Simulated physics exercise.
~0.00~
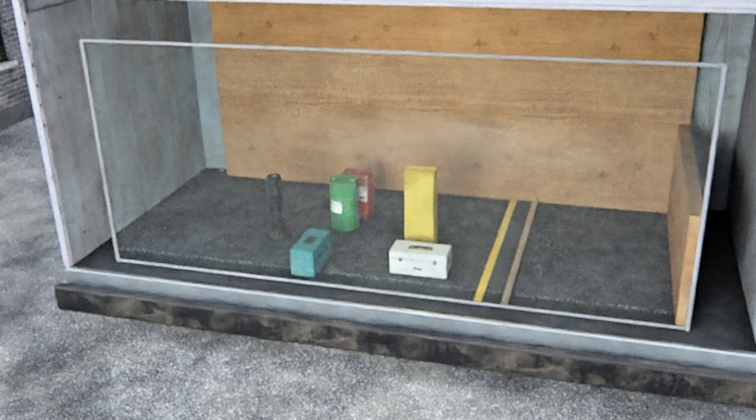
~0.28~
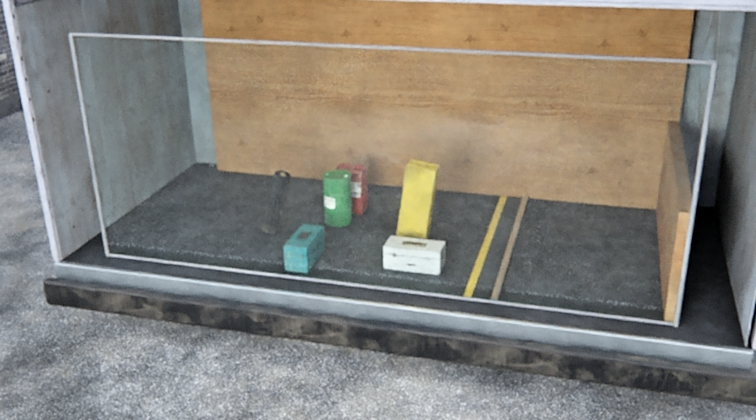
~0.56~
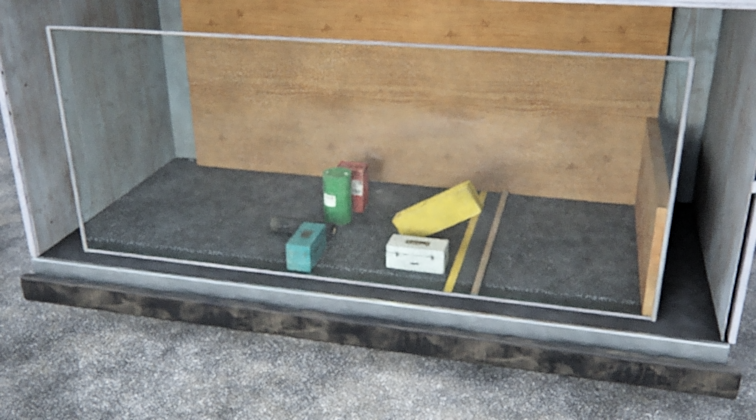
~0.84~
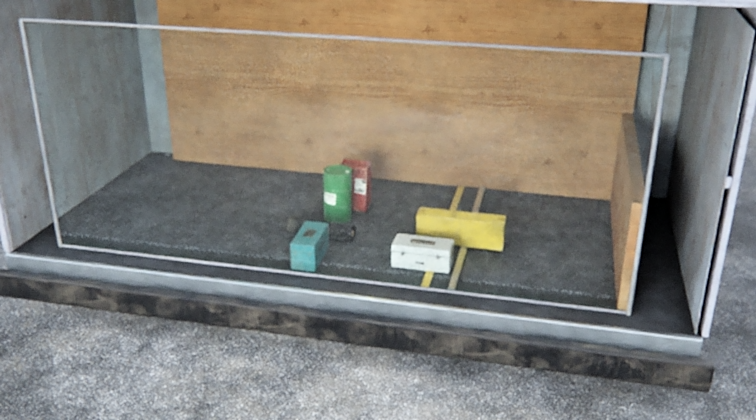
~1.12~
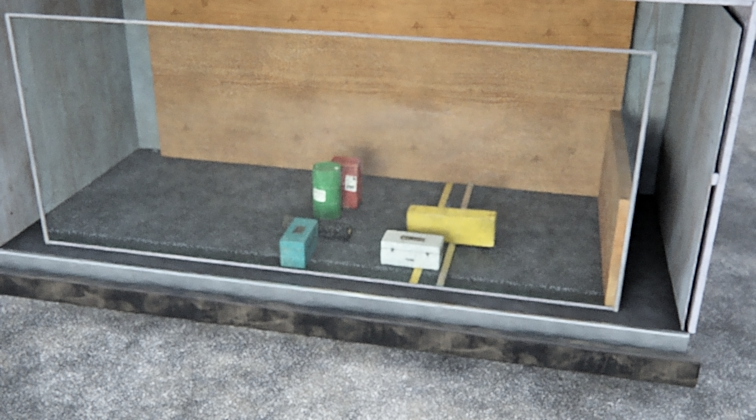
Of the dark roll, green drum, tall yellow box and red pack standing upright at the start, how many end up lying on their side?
Two of them end up on their side, the dark roll and the tall yellow box, while the green drum and red pack stay upright.
